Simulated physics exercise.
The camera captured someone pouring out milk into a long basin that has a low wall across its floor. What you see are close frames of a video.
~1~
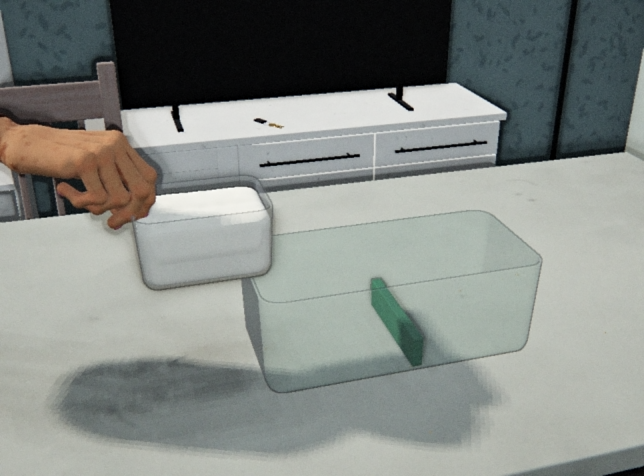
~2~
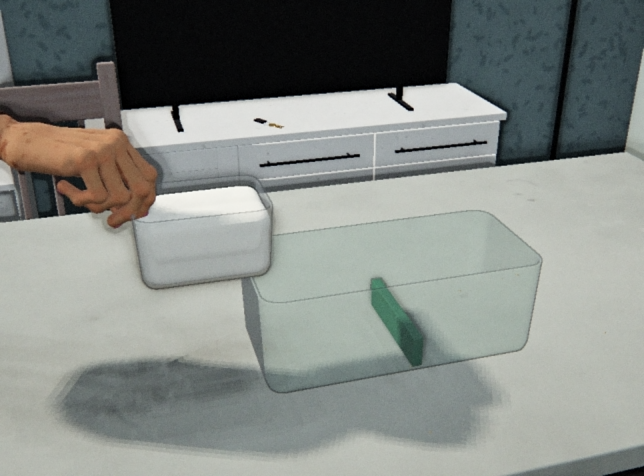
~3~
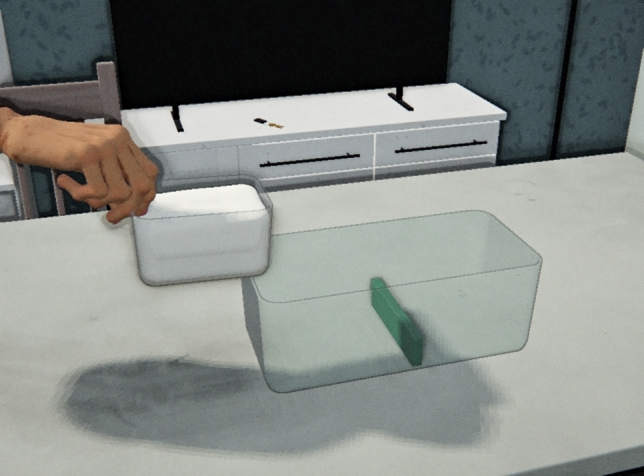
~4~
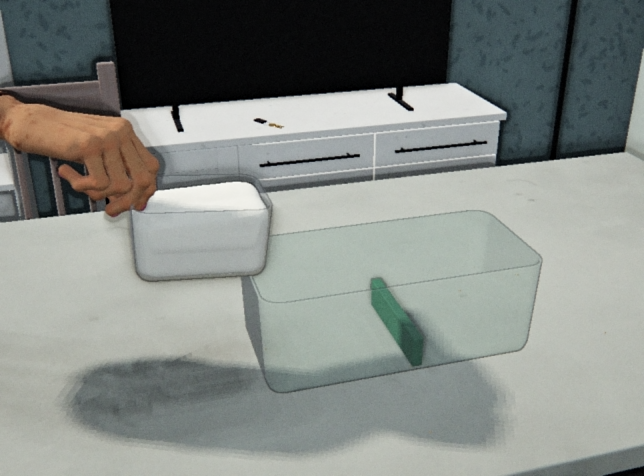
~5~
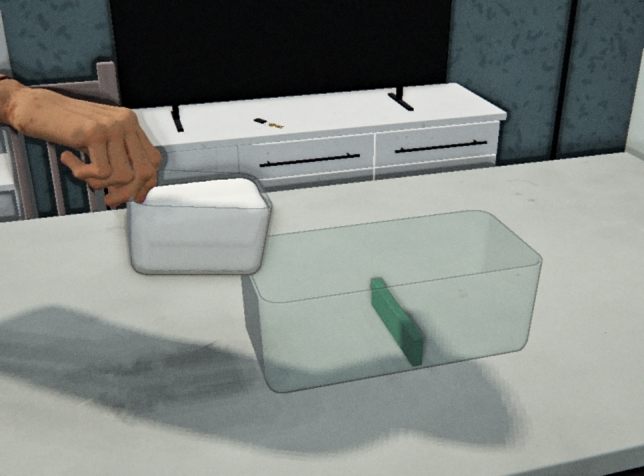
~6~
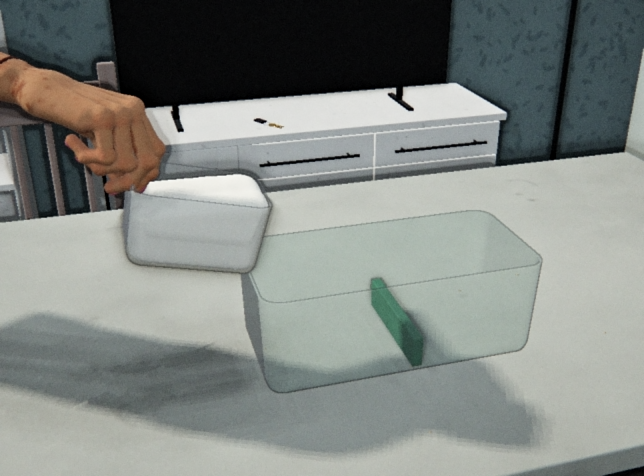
In a room with a dark screen above a white drawer cabinet and blue-grey walls, a pale tabletop is seen from slightly above by a still camera. A hand at the left is beside a small clear container of white milk, next to a long, empty, greenish transparent basin with a low green wall across its floor. The small container slowly tilts rightward, its left side rising while the hand and shadows shift slightly.
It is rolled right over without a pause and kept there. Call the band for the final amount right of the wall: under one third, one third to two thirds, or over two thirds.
Band: Under one third.
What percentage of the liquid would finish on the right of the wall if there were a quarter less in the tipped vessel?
That works out to some 5 %.
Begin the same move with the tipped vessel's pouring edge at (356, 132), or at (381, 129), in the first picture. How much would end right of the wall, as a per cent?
One after the other: 90 %, 90 %.
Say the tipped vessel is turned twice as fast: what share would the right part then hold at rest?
It comes to near 20 per cent.
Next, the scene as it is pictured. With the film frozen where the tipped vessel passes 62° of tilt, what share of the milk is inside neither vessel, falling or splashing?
Close to 25 in a hundred.
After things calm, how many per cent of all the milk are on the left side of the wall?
Close to 90 per cent.
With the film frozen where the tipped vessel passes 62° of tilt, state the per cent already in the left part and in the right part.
Left part close to 20 in a hundred, right part close to 0.
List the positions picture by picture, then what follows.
In the first frame, tilt 0°; pouring edge (264, 193); surface from (134, 215) to (262, 199); the long basin's rim runs from (249, 272) to (514, 236); the wall's top is at (396, 308).
In the second frame, tilt 1°; pouring edge (264, 193); surface from (134, 214) to (262, 199).
In the third frame, tilt 2°; pouring edge (264, 193); surface from (134, 212) to (261, 198).
In the fourth frame, tilt 5°; pouring edge (264, 193); surface from (133, 209) to (261, 195).
In the fifth frame, tilt 9°; pouring edge (264, 193); surface from (131, 205) to (260, 191).
In the sixth frame, tilt 14°; pouring edge (264, 193); surface from (130, 200) to (261, 187).
A moment on, the tilt is 62° and 50 per cent is still to pour, 22 is left of the wall and 0 right of it.
Next, the tilt is 93° and 11 per cent is still to pour, 73 is left of the wall and 7 right of it.
Then the tilt is 102° and 0 per cent is still to pour, 89 is left of the wall and 9 right of it.
Later the tilt is 102° and 0 per cent is still to pour, 91 is left of the wall and 9 right of it.
At rest 91 per cent lies left of the wall, 9 right of it and 0 outside.
